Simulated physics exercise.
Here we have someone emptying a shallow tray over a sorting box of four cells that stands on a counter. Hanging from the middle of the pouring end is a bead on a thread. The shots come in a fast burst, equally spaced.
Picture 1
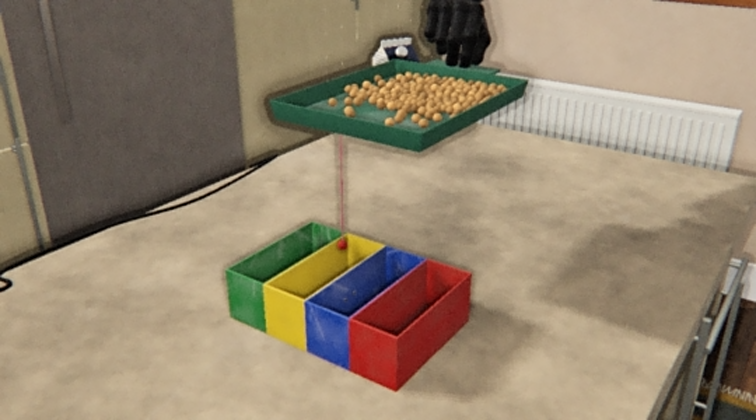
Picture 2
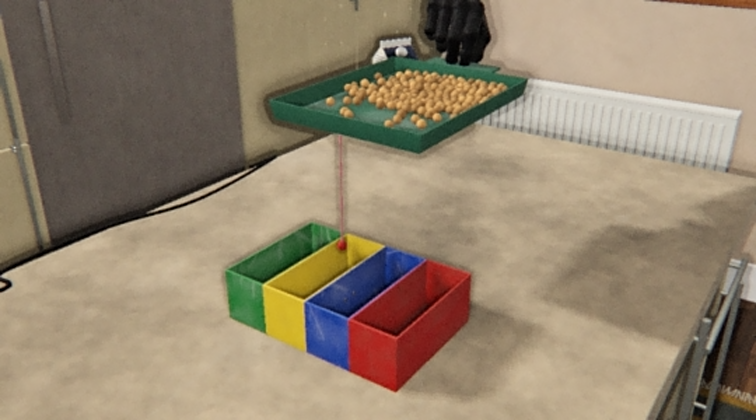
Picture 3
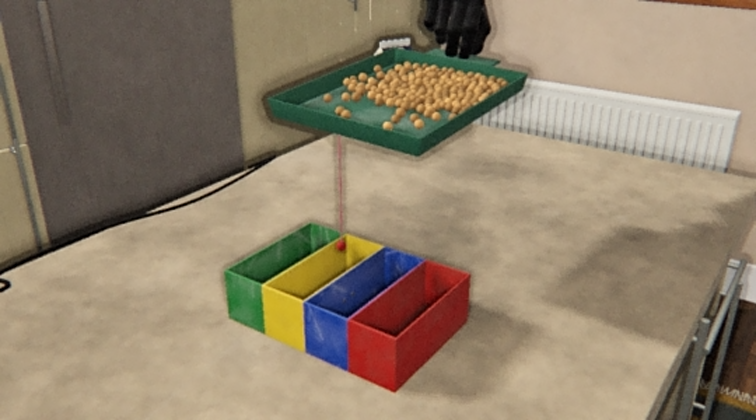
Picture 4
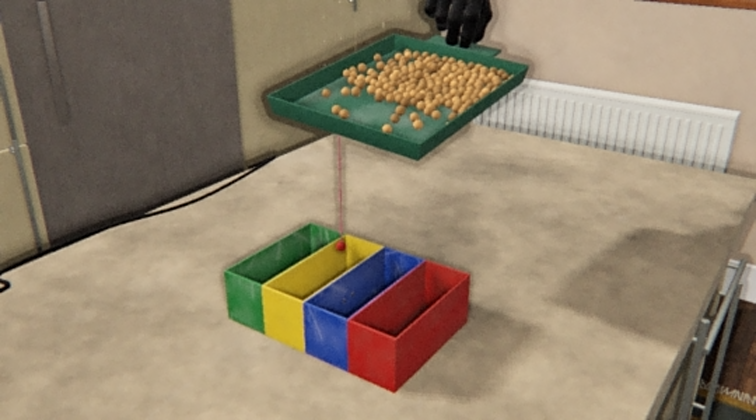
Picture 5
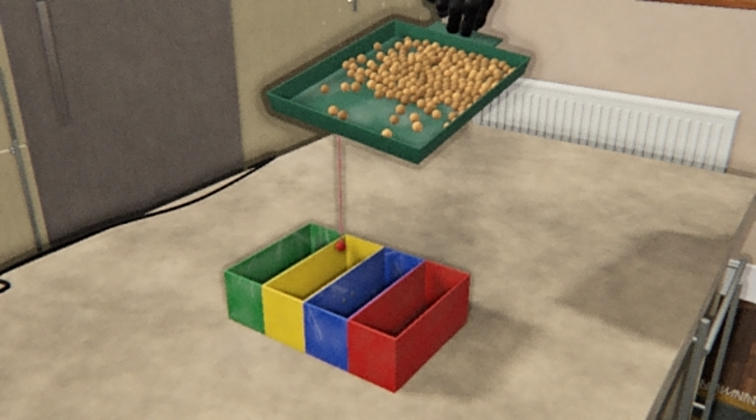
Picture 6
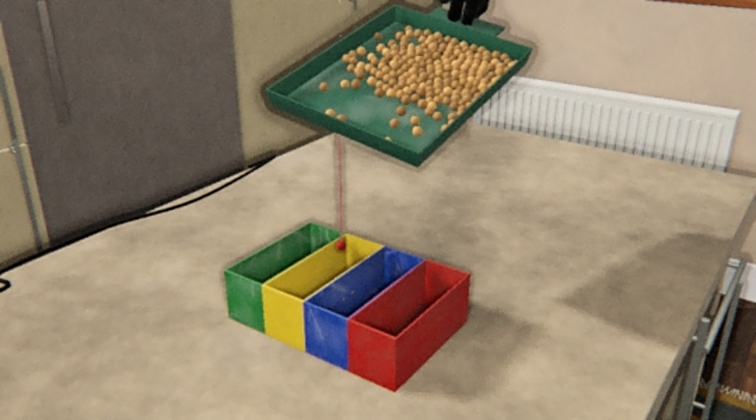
The footage shows a dark-gloved hand behind a green tray of small round wooden beads, above a box with green, yellow, blue and red cells; the tray's far side gradually rises, steepening its slant, and the beads shift slightly.
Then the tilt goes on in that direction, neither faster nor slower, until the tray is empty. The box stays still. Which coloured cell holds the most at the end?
The red cell holds the most.
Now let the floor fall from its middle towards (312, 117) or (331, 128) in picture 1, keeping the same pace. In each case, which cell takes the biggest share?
The green one, then the green one.
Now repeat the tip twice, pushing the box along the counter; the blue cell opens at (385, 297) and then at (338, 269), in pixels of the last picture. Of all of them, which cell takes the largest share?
That blue cell; red.
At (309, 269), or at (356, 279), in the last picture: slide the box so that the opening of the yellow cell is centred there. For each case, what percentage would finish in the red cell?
Close to 70 in a hundred, then close to 10 in a hundred.
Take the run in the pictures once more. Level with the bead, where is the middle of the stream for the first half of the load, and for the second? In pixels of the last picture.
First half (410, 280); second half (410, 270).
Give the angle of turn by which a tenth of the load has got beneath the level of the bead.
The angle is roughly 65° at that point.
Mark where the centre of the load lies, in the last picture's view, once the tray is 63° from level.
In the last view, the load is centred close to (407, 146).
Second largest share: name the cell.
Second: The blue one.
Just after the last frame, tray tipped steeply; the larger part on the tray; about a tenth in the red cell; just a few in the blue cell; about a tenth falling or outside the box.
A moment on, tray tipped past a quarter turn; just a few on the tray; roughly two thirds in the red cell; about a tenth in the blue cell; just a few in the yellow cell; about a tenth falling or outside the box.
Further on, tray tipped past a quarter turn; the larger part in the red cell; roughly a quarter in the blue cell; just a few in the yellow cell; about a tenth falling or outside the box.
When it is over, tray tipped past a quarter turn; the larger part in the red cell; roughly a quarter in the blue cell; just a few in the yellow cell; not one in the green cell; about a tenth outside the box.
